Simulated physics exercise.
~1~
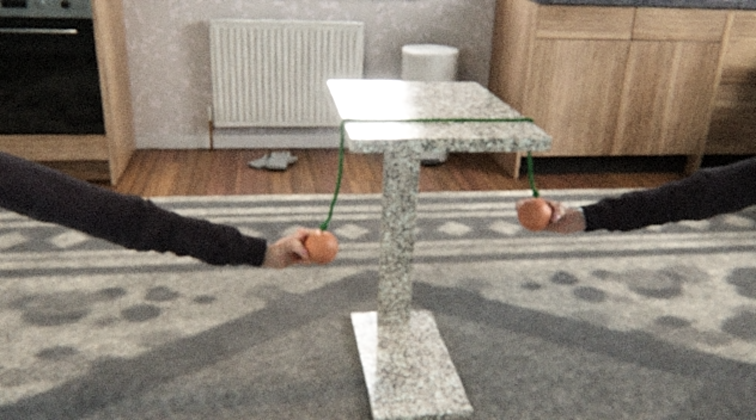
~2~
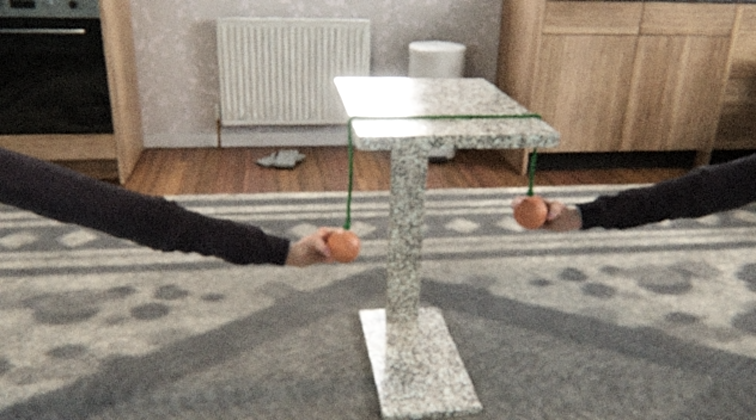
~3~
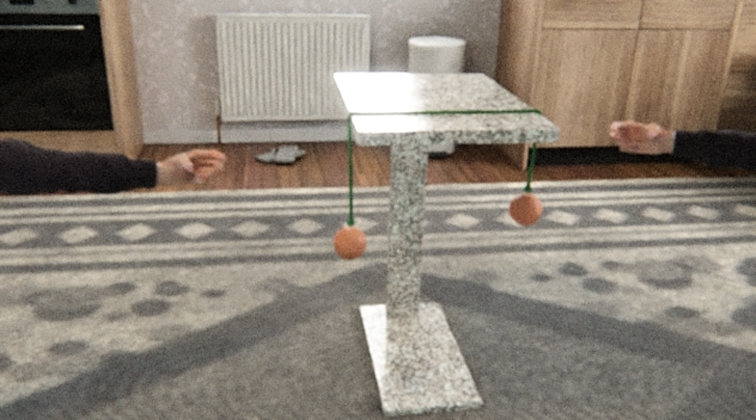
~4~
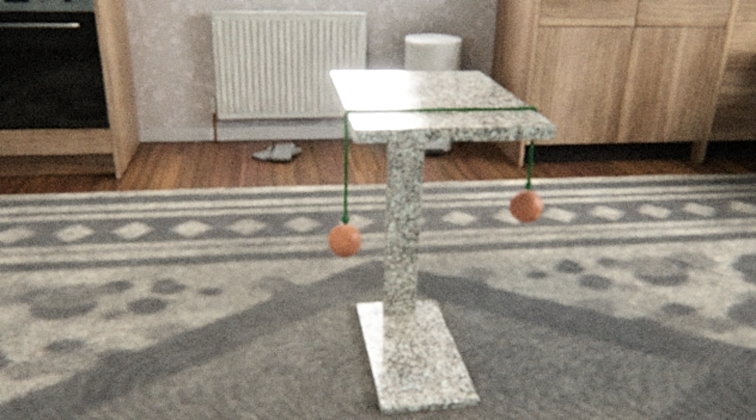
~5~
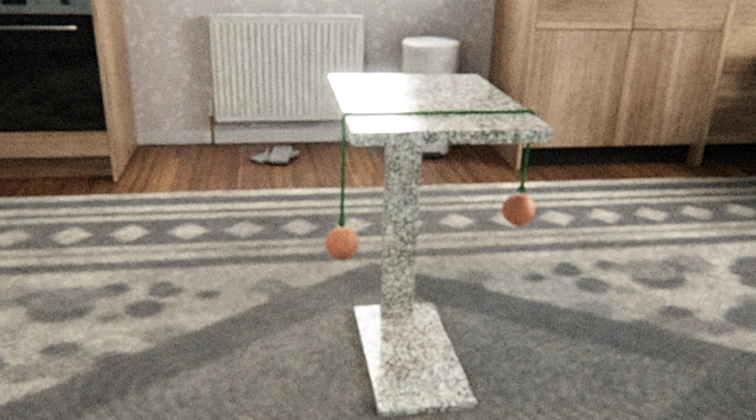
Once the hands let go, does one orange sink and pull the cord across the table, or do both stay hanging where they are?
Both oranges stay hanging where they are. The cord does not slide either way over the tabletop.
In a room with a patterned rug, a white radiator and wooden cupboards, a small speckled table stands with a green cord laid across its top. An orange hangs from each end of the cord, the left one lower than the right, and a dark-sleeved arm reaches in from each side to steady them. The left cord straightens as the hands hold on. Then both hands let go and draw back out of view. The two oranges stay hanging at their own heights, and the cord rests still over the tabletop.
